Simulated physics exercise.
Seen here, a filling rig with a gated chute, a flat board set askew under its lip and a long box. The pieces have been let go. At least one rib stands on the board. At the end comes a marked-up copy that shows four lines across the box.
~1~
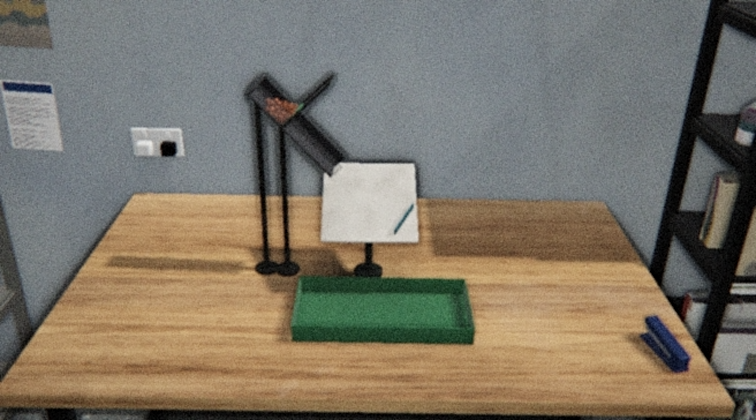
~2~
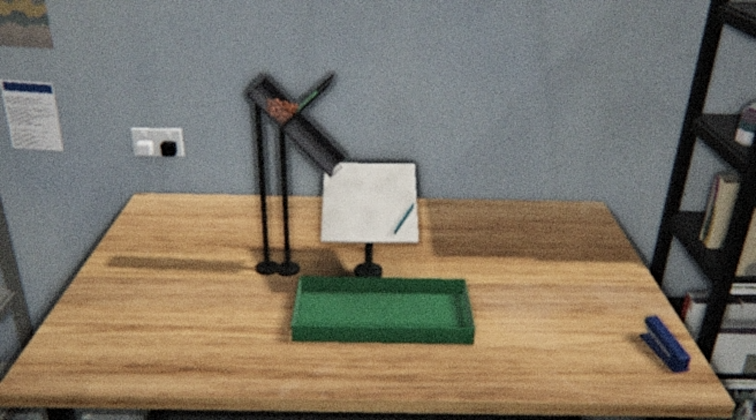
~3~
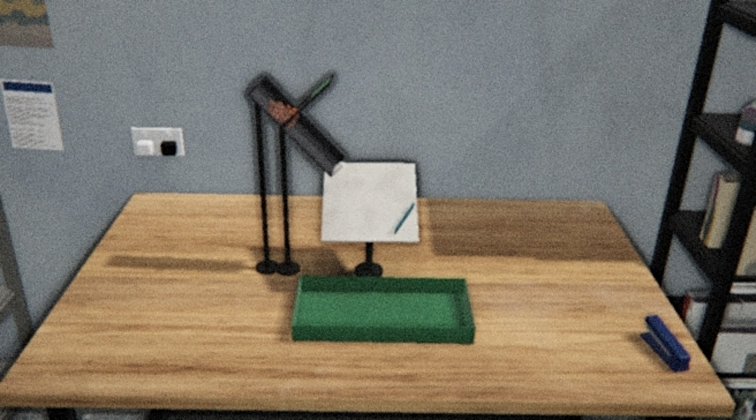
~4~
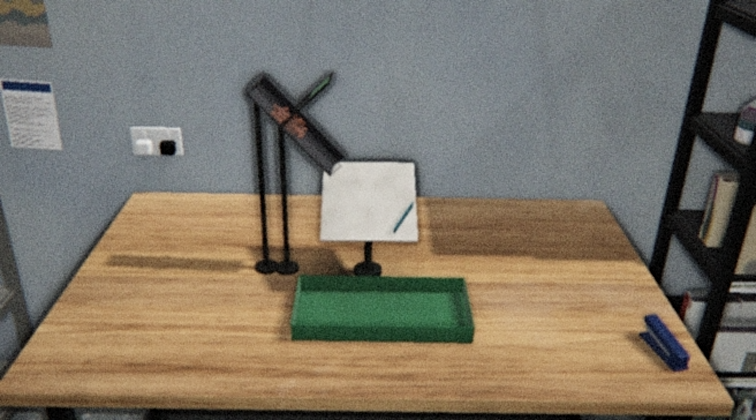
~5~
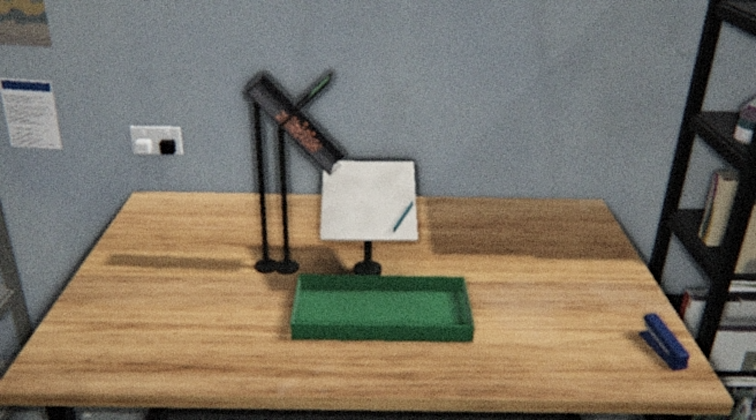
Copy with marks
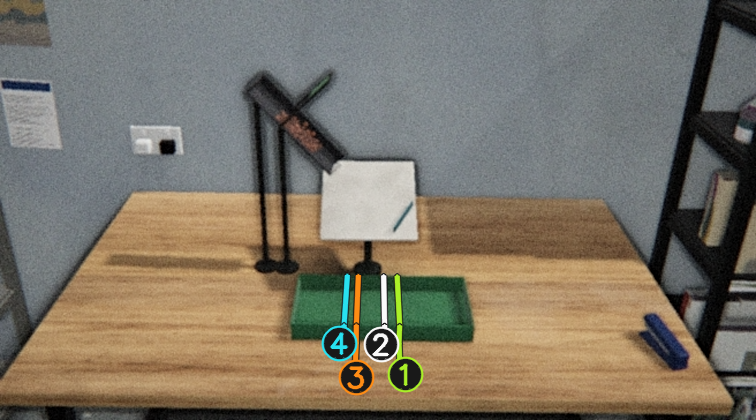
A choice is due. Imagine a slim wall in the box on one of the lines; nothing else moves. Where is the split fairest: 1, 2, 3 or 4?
2 is best.
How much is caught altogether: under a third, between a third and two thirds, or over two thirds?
About that: Over two thirds.
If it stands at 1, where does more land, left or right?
More lands on the left.
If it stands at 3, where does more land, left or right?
The right side.
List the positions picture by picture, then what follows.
In the first picture, load behind the gate at (281, 107), clay pellets; lip of the chute at (332, 172), sloping fairly steeply.
In the second picture, middle of the board at (370, 201), tilted gently; middle of its low edge at (370, 241); of its high edge at (370, 164).
In the third picture, front corners of the box at (292, 325) and (475, 328), empty; front of the load at (292, 124).
In the fourth picture, middle of the load at (290, 120); its front at (301, 136), about a third of the way to the lip; rib from (413, 202) to (395, 229).
In the fifth picture, middle of the load at (300, 131); its front at (320, 146), about two thirds of the way to the lip.
On the marked copy, line 1 crosses the front rim at (399, 325); line 2 crosses the front rim at (384, 325); line 3 crosses the front rim at (356, 324); line 4 crosses the front rim at (344, 324).
If 1 is chosen, of what is caught, most on the left of the divider, a small part on the right.
If 2 is chosen, of what is caught, about two thirds on the left of the divider, about a third on the right.
If 3 is chosen, of what is caught, a small part on the left of the divider, most on the right.
If 4 is chosen, of what is caught, a small part on the left of the divider, nearly all on the right.
